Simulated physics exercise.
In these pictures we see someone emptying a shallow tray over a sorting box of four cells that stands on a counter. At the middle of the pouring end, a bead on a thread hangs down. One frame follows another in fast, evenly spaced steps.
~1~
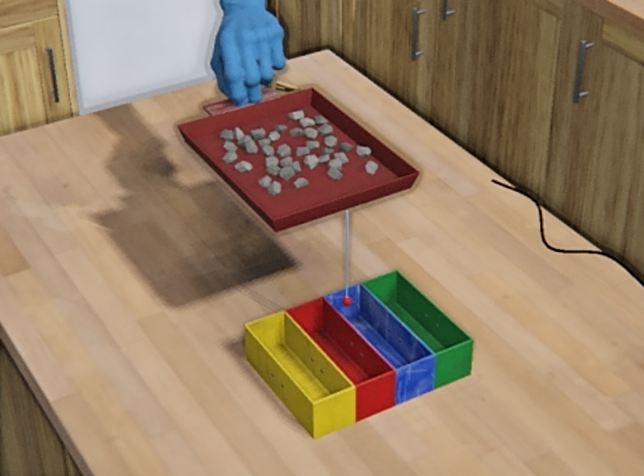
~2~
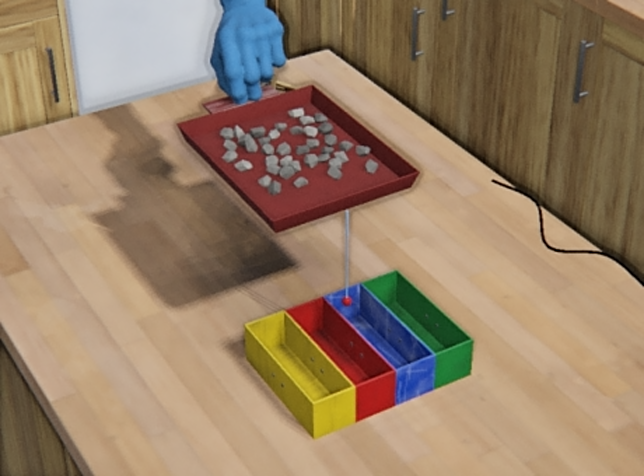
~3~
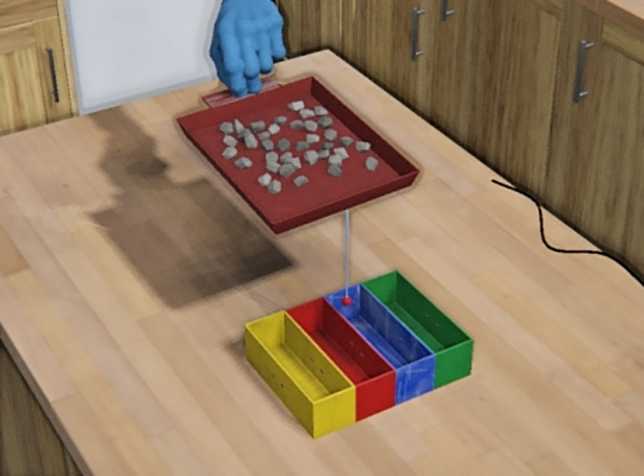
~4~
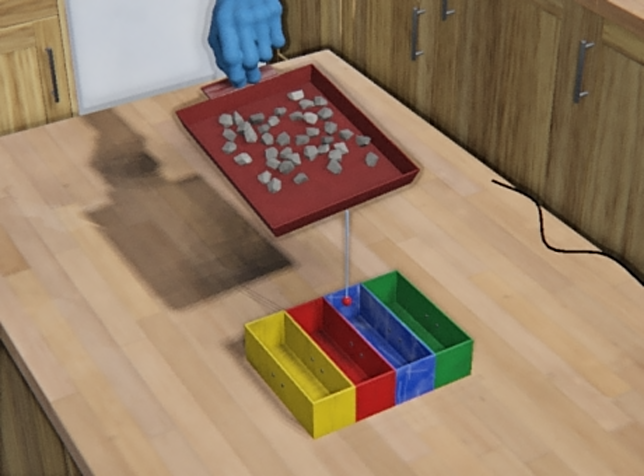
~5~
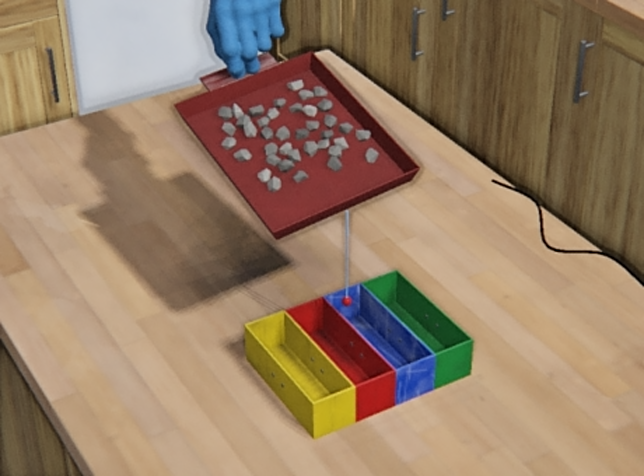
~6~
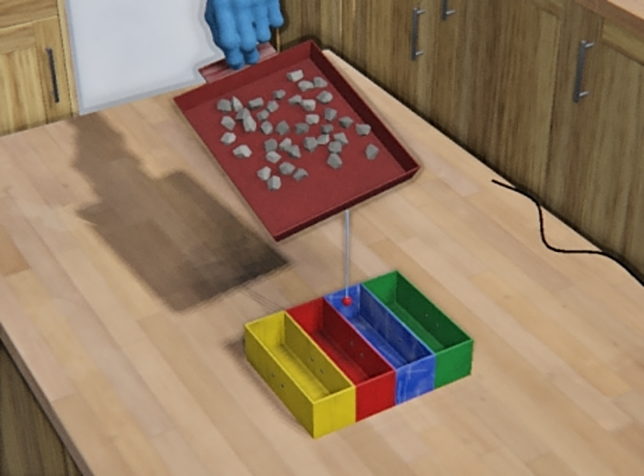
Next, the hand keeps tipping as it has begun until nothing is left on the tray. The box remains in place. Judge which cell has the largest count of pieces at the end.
Largest count: Yellow.
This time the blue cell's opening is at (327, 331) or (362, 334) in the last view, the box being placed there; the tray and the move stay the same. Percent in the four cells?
You'd get 100 per cent first and 90 per cent second.
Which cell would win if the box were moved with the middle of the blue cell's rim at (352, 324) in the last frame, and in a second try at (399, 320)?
Case 1 - the cell in yellow; case 2 - that yellow cell.
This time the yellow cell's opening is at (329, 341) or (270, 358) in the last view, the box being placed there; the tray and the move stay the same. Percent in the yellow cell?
Roughly 30 % and 40 %.
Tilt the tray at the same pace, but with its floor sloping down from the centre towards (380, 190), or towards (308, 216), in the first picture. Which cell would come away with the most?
First try: The green cell. Second try: The yellow one.
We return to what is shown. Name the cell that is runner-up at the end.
Runner-up: The red cell.
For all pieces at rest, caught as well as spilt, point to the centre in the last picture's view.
At about (294, 373), give or take.
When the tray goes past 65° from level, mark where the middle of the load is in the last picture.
I'd put the middle close to (291, 228).
Shortly afterwards, tray tipped steeply; the bulk on the tray; only a few in the yellow cell; a little falling or outside the box.
Next, tray tipped past a quarter turn; a little on the tray; near two thirds in the yellow cell; a little in the red cell; only a few in the blue cell; near a quarter falling or outside the box.
Some moments later, tray tipped past a quarter turn; the bulk in the yellow cell; a little in the red cell; only a few in the blue cell; a little falling or outside the box.
In the end, tray tipped past a quarter turn; the bulk in the yellow cell; a little in the red cell; only a few in the blue cell; none at all in the green cell; a little outside the box.
